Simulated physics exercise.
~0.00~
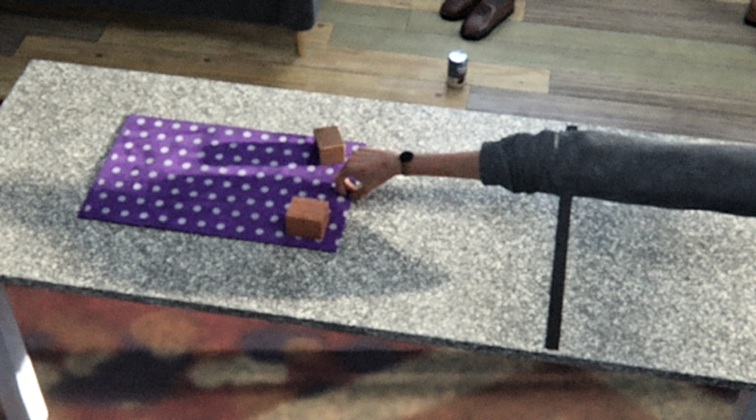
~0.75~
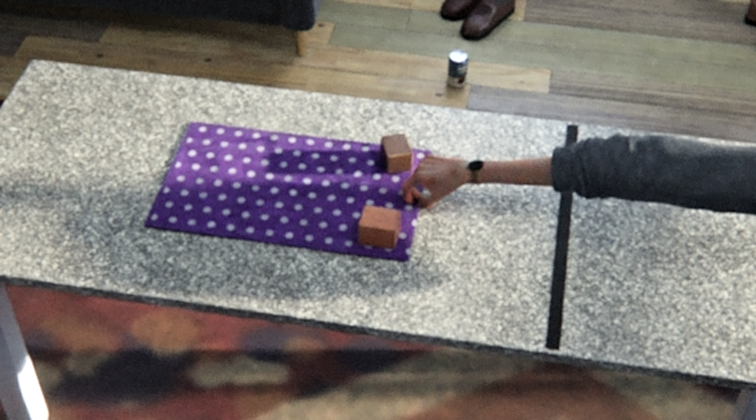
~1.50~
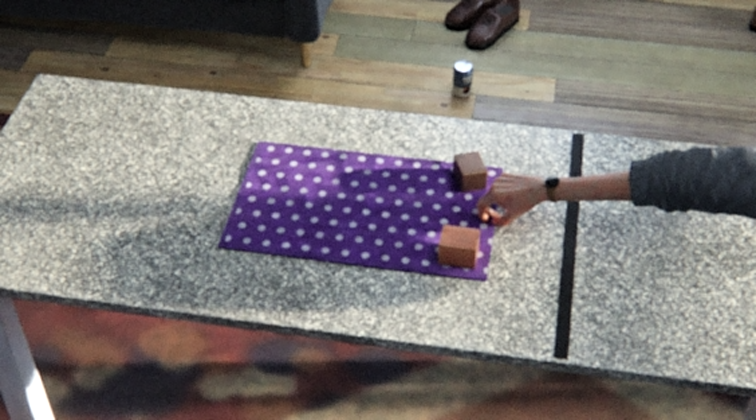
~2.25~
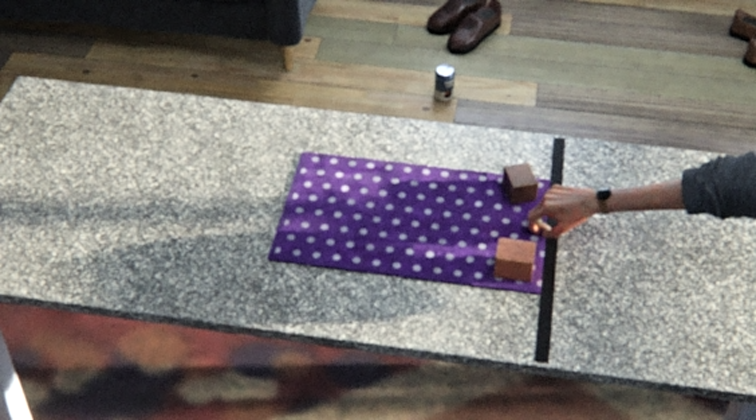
The clip opens on a speckled table where a purple cloth with white dots lies flat, an orange block and a darker brown block resting near its right edge. A hand in a dark grey sleeve, with a black band at the wrist, grips that edge between the blocks. The arm draws the cloth to the right, and both blocks ride along with it. It keeps pulling toward a dark strip of tape across the table. At the end, the cloth's leading edge is at the tape, the hand is still there, and both blocks remain on the cloth.
